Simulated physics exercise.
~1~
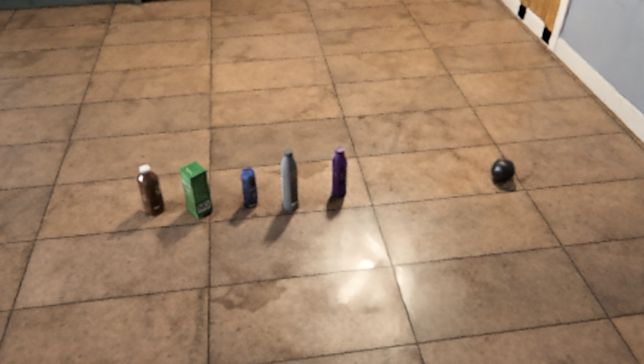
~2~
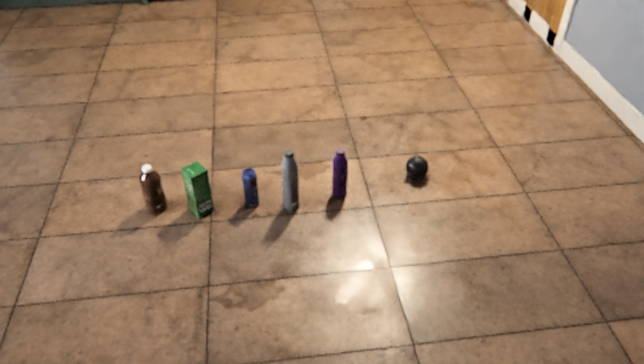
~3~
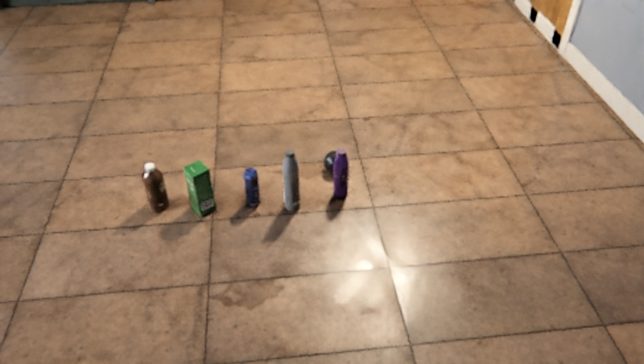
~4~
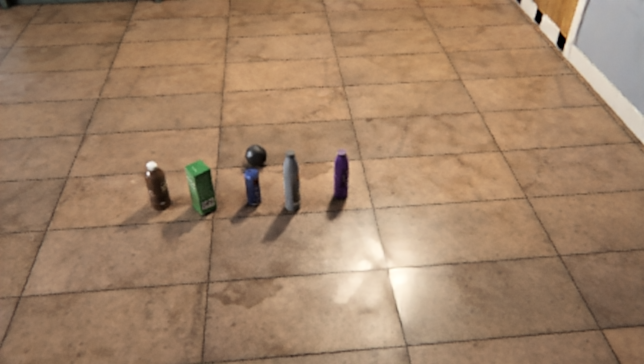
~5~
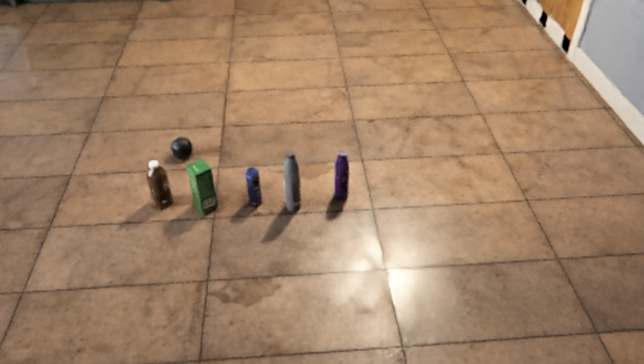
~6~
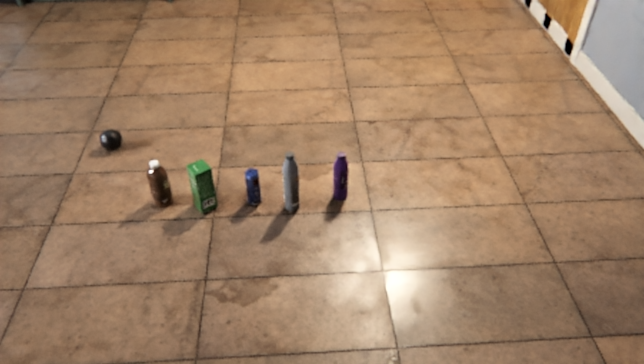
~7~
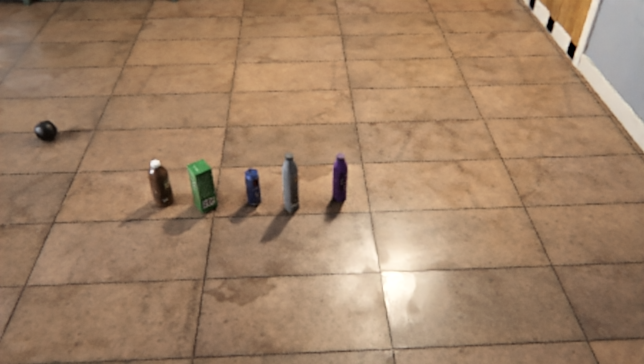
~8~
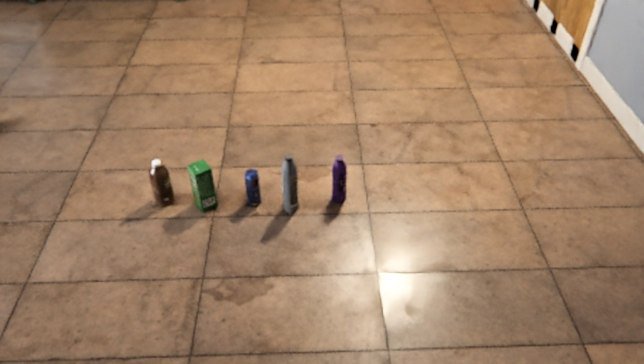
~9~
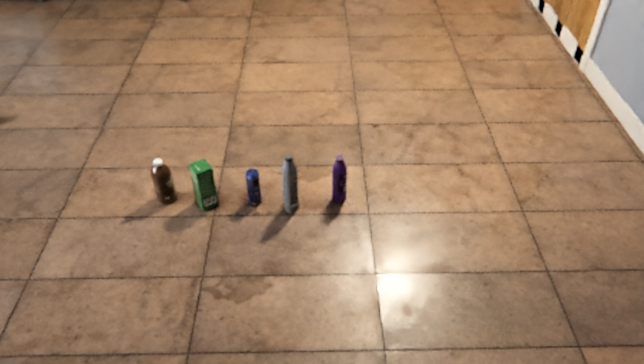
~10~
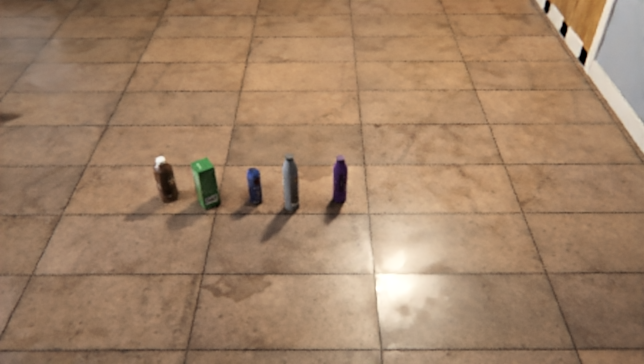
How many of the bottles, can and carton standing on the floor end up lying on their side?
None of them do. The three bottles, the blue can and the green carton are all still upright at the end.
